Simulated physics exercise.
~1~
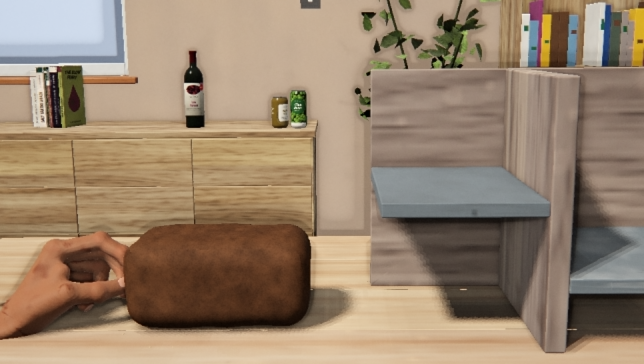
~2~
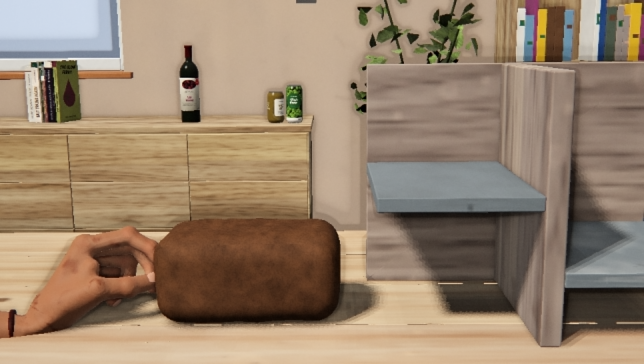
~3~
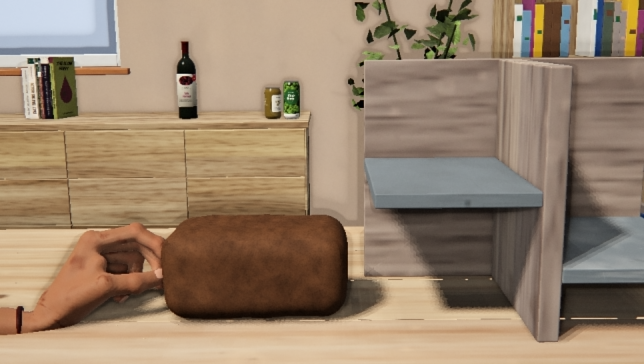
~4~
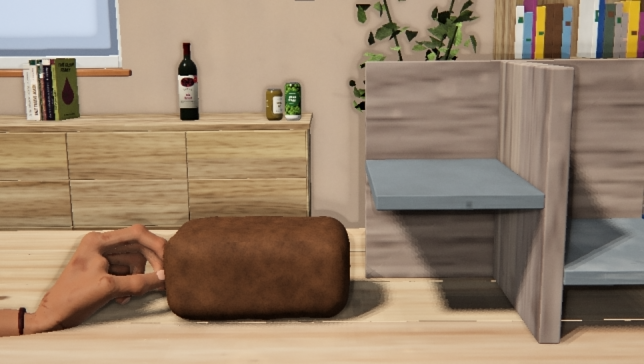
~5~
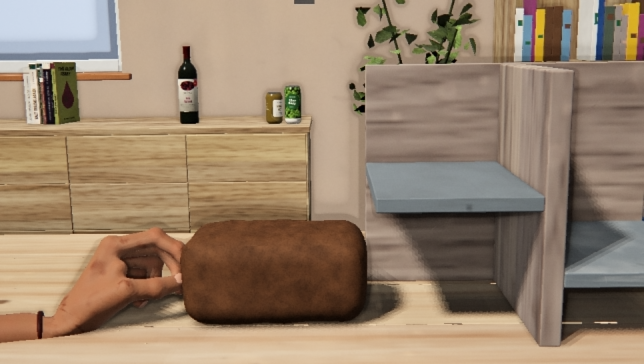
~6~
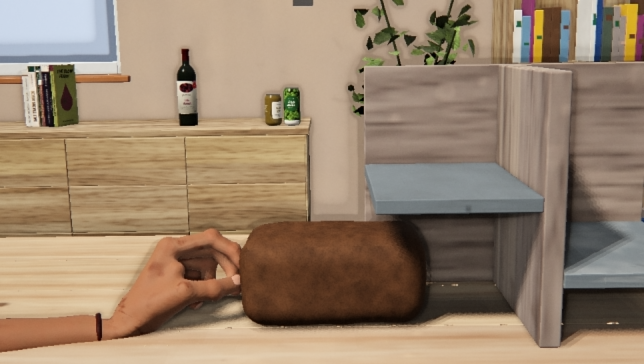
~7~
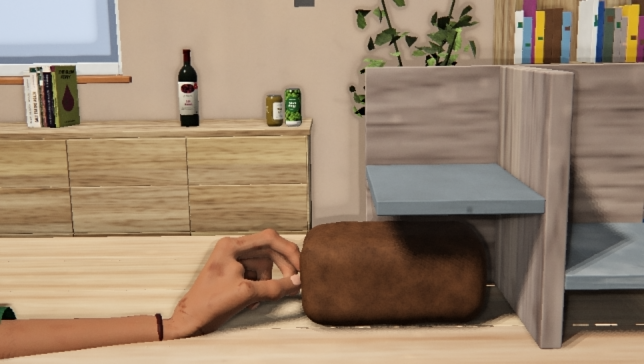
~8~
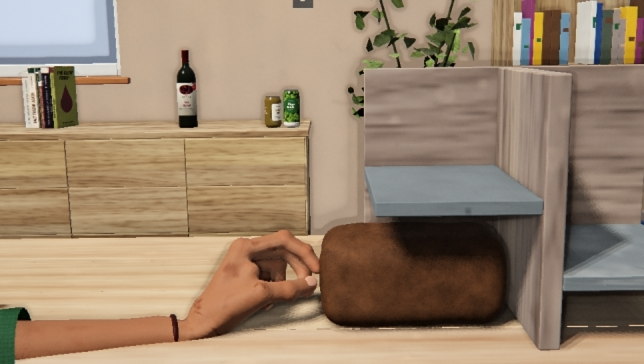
On a wooden tabletop in a room with a low cabinet behind, a hand pushed a brown loaf to the right, paused briefly, then slid it on beneath a low blue-grey shelf, where it fit under without being stopped.
